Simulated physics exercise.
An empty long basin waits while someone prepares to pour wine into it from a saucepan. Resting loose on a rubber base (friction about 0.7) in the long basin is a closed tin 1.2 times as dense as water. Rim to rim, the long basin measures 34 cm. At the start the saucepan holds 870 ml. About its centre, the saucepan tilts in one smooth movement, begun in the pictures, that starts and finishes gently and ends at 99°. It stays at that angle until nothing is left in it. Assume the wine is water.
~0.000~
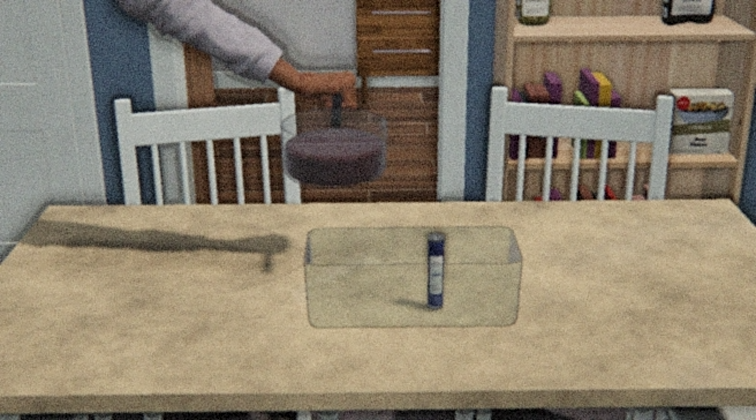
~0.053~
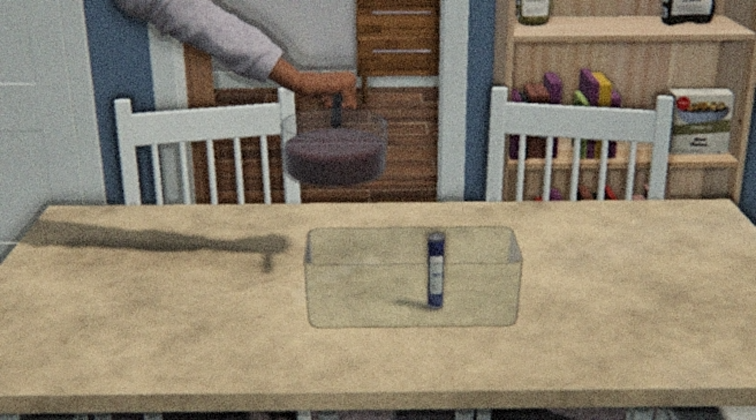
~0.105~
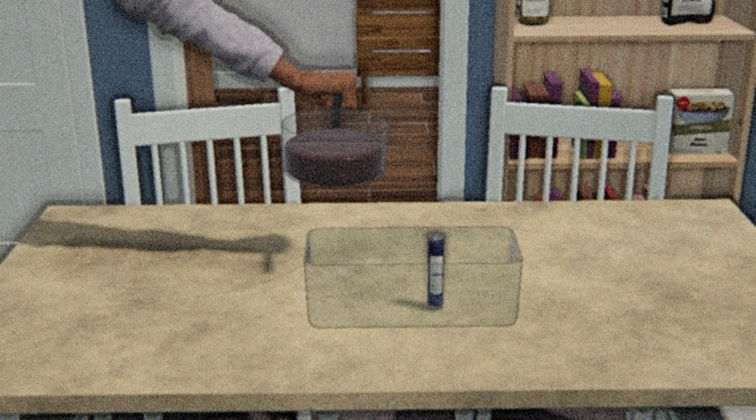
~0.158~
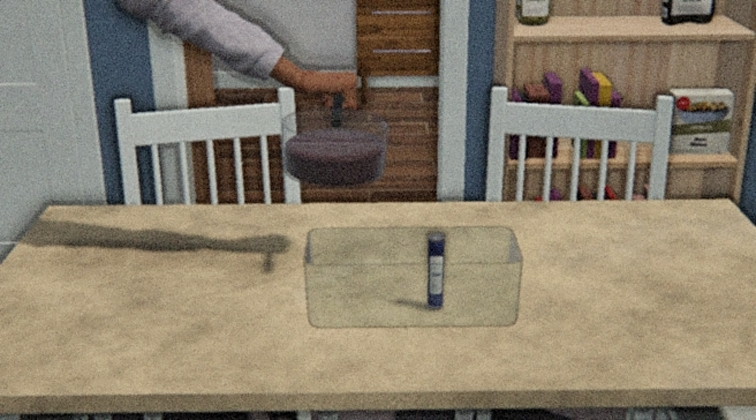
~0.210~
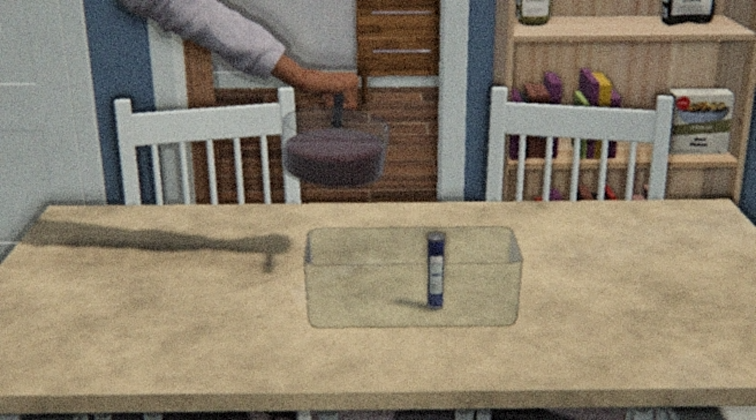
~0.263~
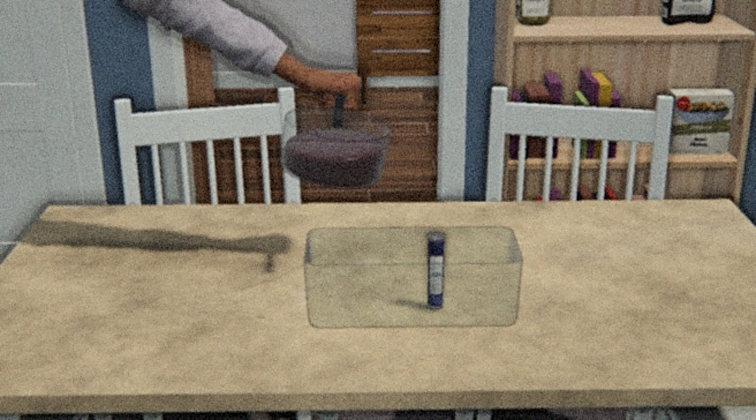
A hand reaching in from the upper left holds a clear saucepan of dark purplish wine above a pale, mottled tabletop, seen from the front and slightly above. A clear, empty-looking long basin stands below it with a small dark blue, white-labelled tube, between white chairs and before wooden shelves at right. The saucepan, nearly still at first, slowly tilts slightly rightward while the view stays fixed.
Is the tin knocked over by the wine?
Bet it can't stay vertical.
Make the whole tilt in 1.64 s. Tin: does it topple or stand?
The tin stays on its base.
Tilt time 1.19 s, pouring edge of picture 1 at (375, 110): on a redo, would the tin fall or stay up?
Then it tips over.
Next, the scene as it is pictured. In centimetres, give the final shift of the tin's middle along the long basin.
Net tin displacement: Roughly 6.5 cm.
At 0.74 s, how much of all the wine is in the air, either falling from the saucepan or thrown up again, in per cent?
Roughly 22 percent.
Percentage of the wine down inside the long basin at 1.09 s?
Looks like about 64 % of the whole amount.
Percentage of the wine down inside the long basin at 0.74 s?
Some 2 per cent.
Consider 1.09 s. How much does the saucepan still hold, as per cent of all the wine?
Close to 20 in a hundred.
After 0.74 s the tilt is 57° and 76 per cent is still to pour; the tin stands where it began.
After 1.09 s the tilt is 90° and 20 per cent is still to pour; the tin stands where it began.
After 1.45 s the tilt is 99° and 2 per cent is still to pour; the tin leans 54°.
After 1.85 s the tilt is 99° and 0 per cent is still to pour; the tin lies on its side.
In the end the tin lies on its side.
